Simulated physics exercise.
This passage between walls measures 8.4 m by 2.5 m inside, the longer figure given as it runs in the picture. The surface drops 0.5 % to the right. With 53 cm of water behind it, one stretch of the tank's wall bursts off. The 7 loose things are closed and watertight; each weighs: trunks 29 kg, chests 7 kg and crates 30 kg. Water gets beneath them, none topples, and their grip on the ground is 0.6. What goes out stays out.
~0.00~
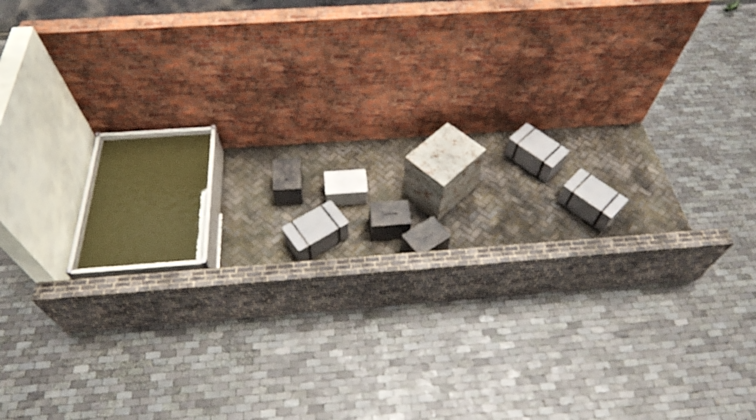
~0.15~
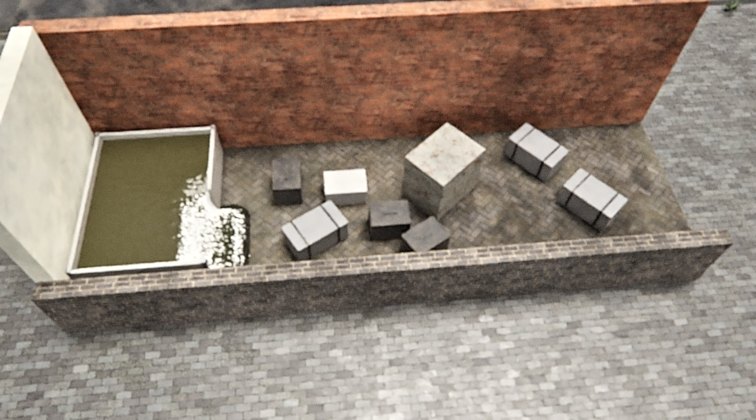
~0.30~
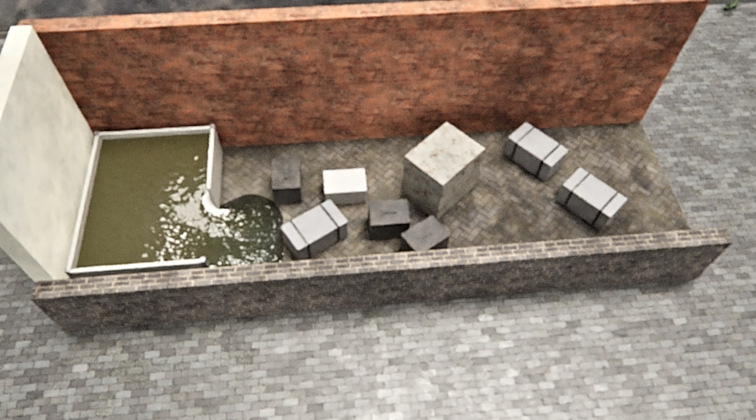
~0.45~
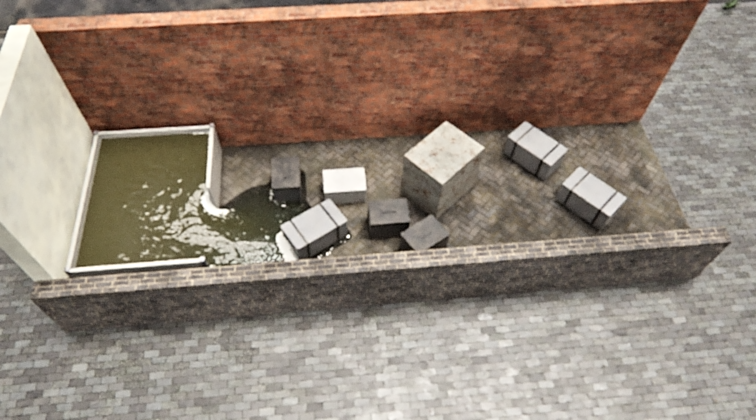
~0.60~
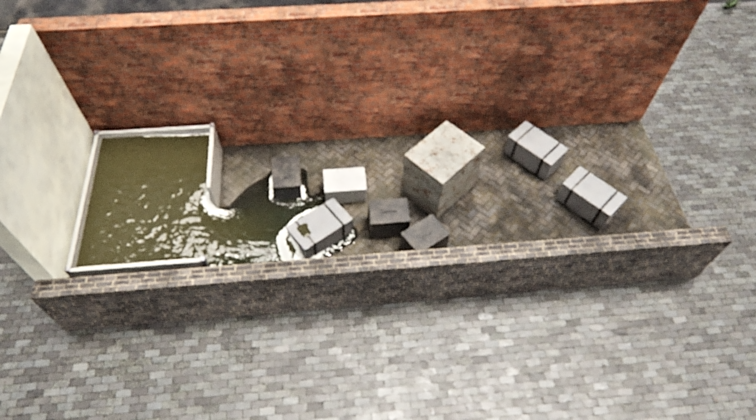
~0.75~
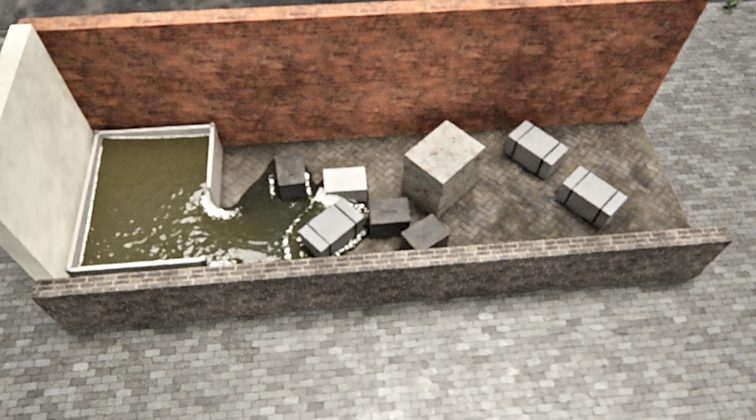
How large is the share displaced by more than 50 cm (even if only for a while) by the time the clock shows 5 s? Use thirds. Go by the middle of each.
Share: At least two thirds.
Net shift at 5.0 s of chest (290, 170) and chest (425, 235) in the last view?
In that order: 60 cm, 300 cm.
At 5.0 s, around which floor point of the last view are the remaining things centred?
At about (471, 189).
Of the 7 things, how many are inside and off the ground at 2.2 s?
At that moment 3.
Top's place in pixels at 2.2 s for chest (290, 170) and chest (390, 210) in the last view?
Around (317, 139) and (419, 206).
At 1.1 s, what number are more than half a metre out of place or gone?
By then 1.
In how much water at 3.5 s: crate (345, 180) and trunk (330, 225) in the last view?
Roughly 13 and 13 cm.
After 1.1 s 1 of 7 are over 50 cm from their spots; 0 afloat.
After 2.2 s 4 of 7 are over 50 cm from their spots; 3 afloat.
After 3.5 s 5 of 7 are over 50 cm from their spots; 4 afloat.
After 5.0 s 7 of 7 are over 50 cm from their spots, and 7 have been at some point; 4 afloat.
